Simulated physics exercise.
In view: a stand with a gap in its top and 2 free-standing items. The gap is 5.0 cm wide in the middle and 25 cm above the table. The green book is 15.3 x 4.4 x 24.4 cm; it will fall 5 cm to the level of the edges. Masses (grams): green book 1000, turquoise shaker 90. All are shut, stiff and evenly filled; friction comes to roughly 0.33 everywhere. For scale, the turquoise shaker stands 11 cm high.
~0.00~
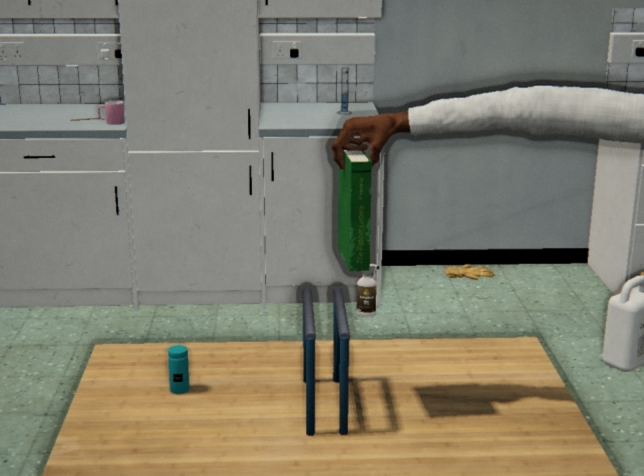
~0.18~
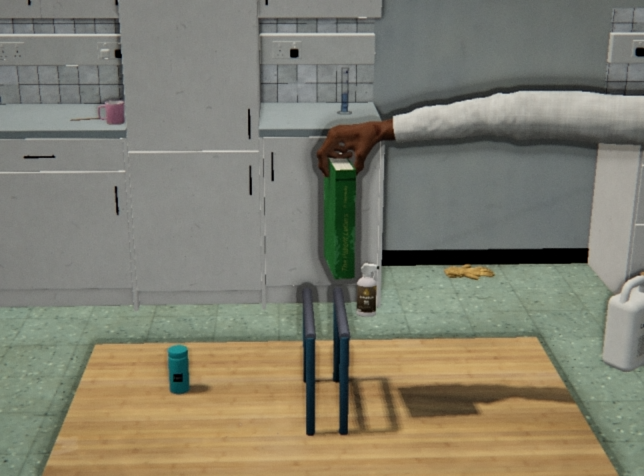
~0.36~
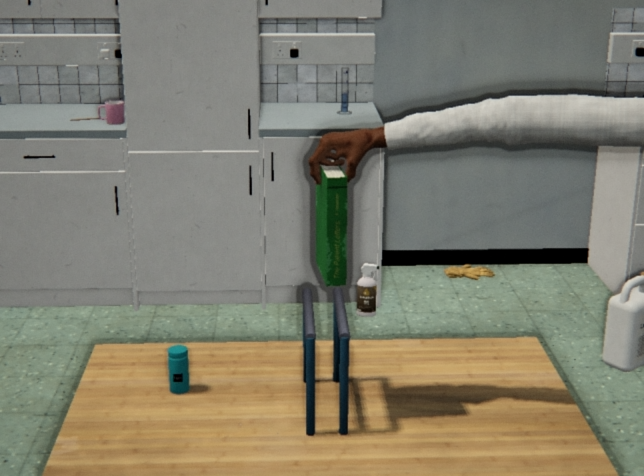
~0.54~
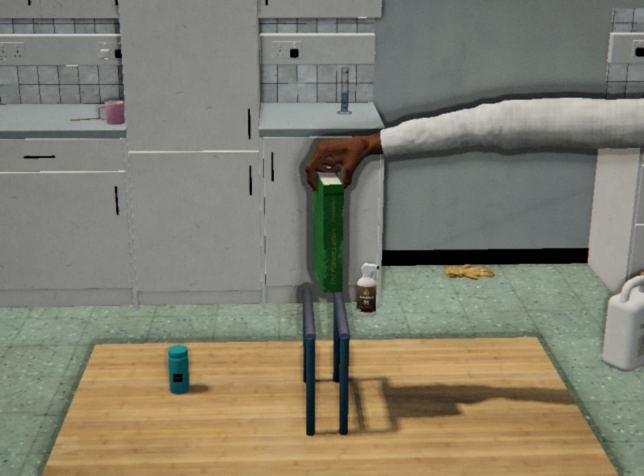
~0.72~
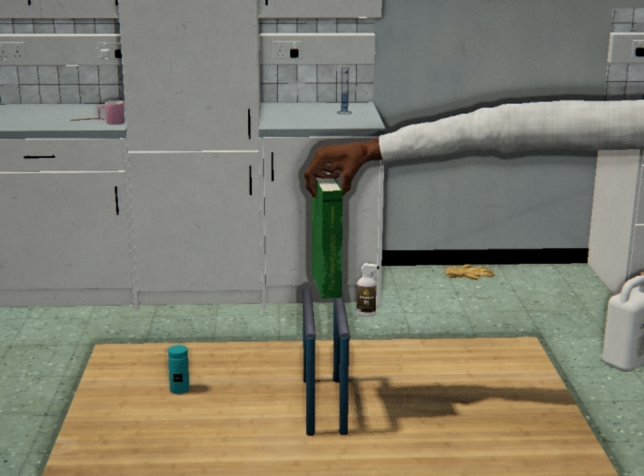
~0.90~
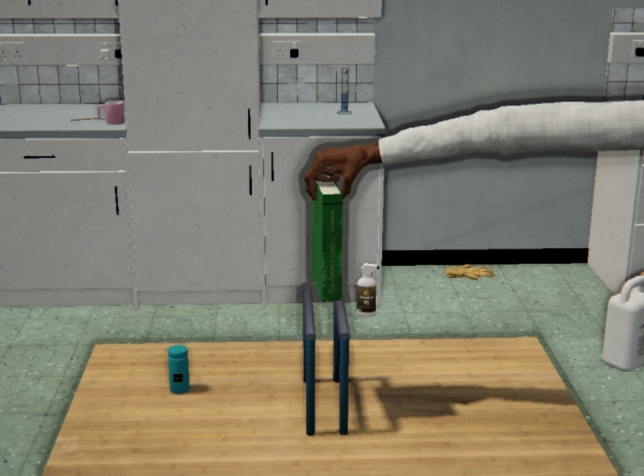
Green book held upright by a hand moving left and lowering, then pausing above a blue stand near a turquoise shaker.
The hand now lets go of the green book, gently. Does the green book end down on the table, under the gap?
The book goes down the gap.
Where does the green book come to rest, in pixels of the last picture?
Around (319, 357).
After 1.20 s, green book 21° off upright near (321, 279).
After 1.30 s, green book 29° off upright near (326, 315).
After 1.40 s, green book 7° off upright near (319, 353).
In the end (1.9 s), not toppled but over 4 cm from the start, green book; turquoise shaker under 4 cm from the start. At the end, from the last picture's camera, green book near (319, 357). The book reaches the table.
